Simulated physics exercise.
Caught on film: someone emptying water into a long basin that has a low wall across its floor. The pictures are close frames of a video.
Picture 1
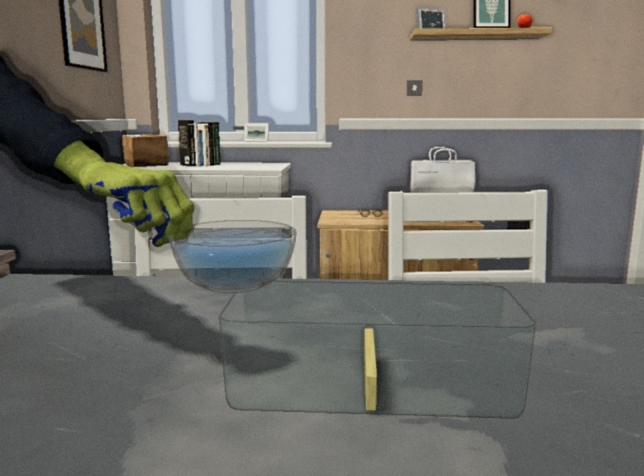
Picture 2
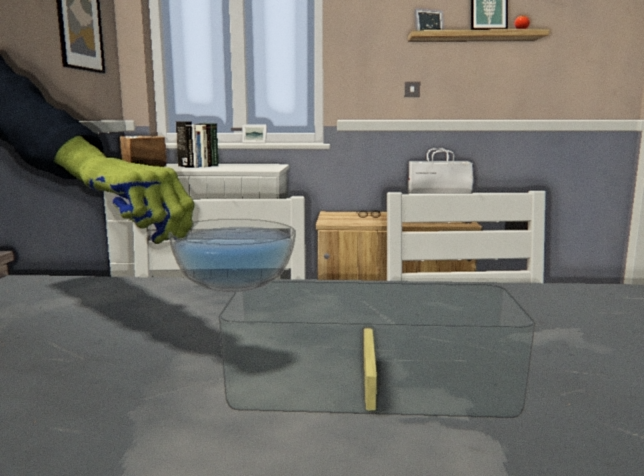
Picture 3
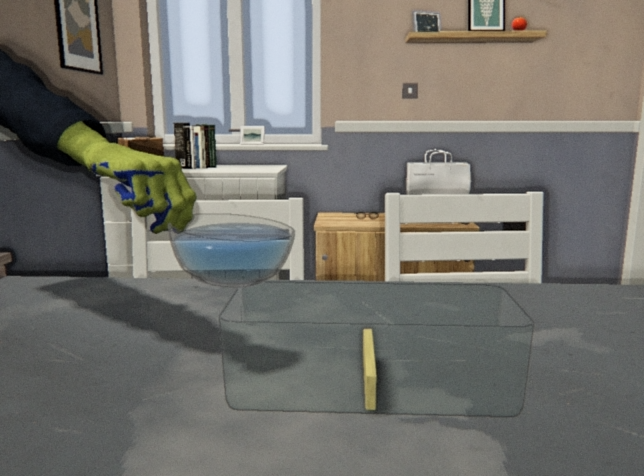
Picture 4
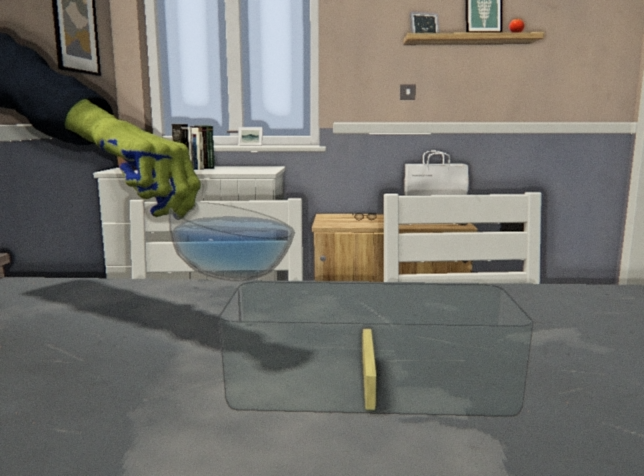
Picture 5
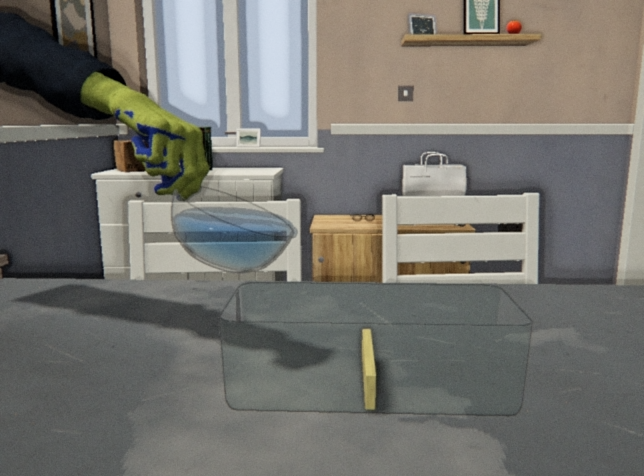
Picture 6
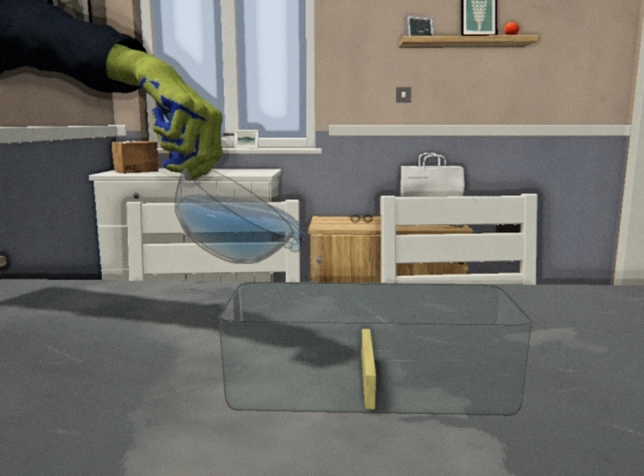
To begin with, a green-gloved hand holds a clear glass bowl of blue water above the left side of a long transparent basin with a low yellow wall across its floor. The hand then lifts and moves right, tilting the bowl further rightward until water begins slipping over its edge.
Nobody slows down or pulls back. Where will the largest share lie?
The right part.
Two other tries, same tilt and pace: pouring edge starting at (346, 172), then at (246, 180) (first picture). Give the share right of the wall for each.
The first gives 75 %, the second 25 %.
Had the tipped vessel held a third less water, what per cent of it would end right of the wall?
Some 65 per cent.
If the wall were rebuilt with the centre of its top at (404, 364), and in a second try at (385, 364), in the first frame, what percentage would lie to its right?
Roughly 30 per cent, and 45 per cent.
A moment on, the tilt is 99° and 15 per cent is still to pour, 15 is left of the wall and 14 right of it.
Next, the tilt is 110° and 0 per cent is still to pour, 20 is left of the wall and 76 right of it.
Then the tilt is 110° and 0 per cent is still to pour, 26 is left of the wall and 68 right of it.
Later the tilt is 110° and 0 per cent is still to pour, 28 is left of the wall and 69 right of it.
At rest 28 per cent lies left of the wall, 69 right of it and 3 outside.
